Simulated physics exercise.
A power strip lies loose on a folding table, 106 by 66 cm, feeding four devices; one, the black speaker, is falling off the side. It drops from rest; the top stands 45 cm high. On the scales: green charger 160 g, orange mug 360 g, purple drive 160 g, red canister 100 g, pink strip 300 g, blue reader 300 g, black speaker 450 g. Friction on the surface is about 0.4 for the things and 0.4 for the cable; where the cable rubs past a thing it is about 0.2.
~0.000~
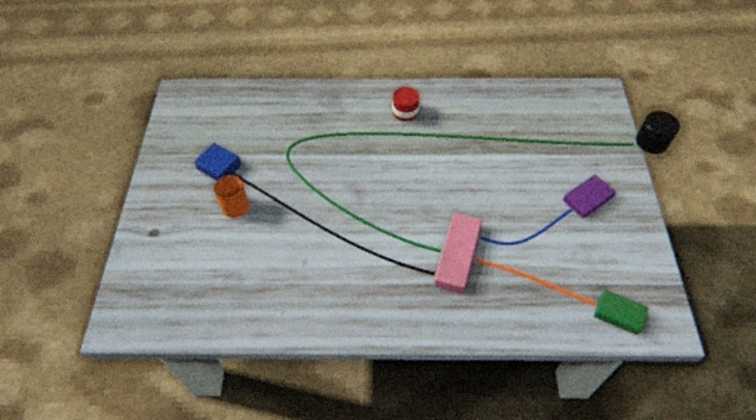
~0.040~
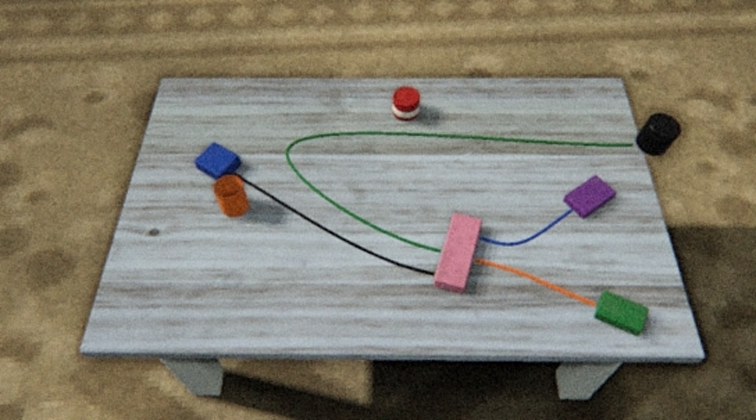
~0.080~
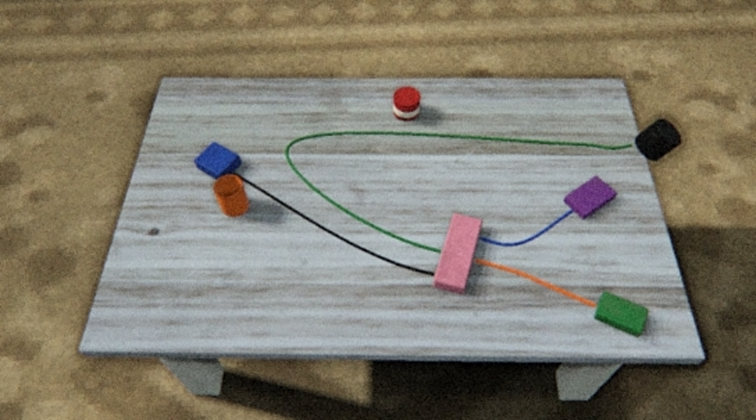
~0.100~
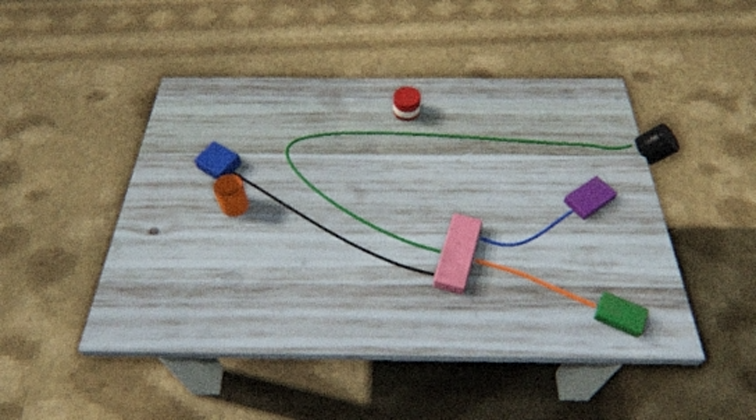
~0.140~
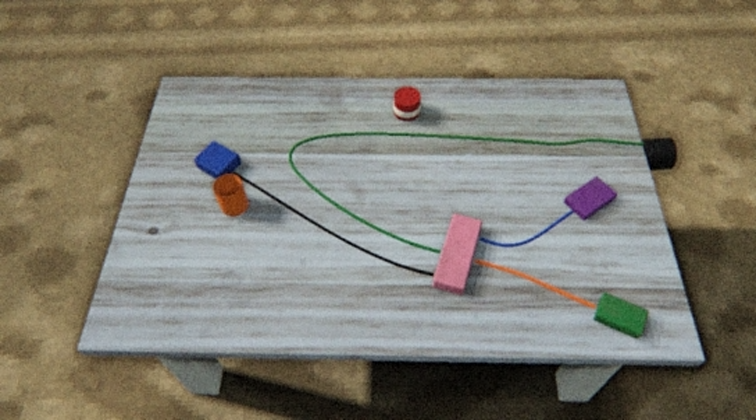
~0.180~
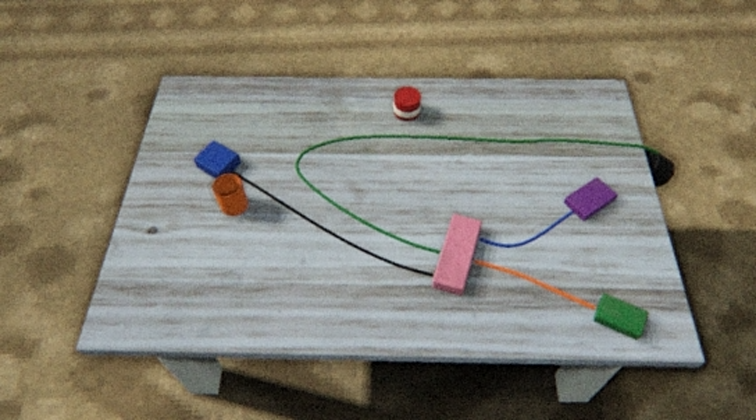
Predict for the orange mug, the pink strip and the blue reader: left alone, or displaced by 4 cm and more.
Result: Orange mug stays put, pink strip keeps its place, blue reader keeps its place.
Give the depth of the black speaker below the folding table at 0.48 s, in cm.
Some 40 cm.
At 0.5 s, the strip's end of the green cable at (441, 252); black speaker over the edge.
At 0.8 s, the strip's end of the green cable at (442, 251); black speaker over the edge.
At 1.1 s, the strip's end of the green cable at (442, 251); black speaker over the edge.
At 1.4 s, the strip's end of the green cable at (442, 251); black speaker over the edge.
At 2.6 s, the strip's end of the green cable at (442, 251); pink strip 0 cm off its start at (460, 250), orange mug 0 cm off its start at (227, 185), blue reader 0 cm off its start at (216, 156), black speaker over the edge.
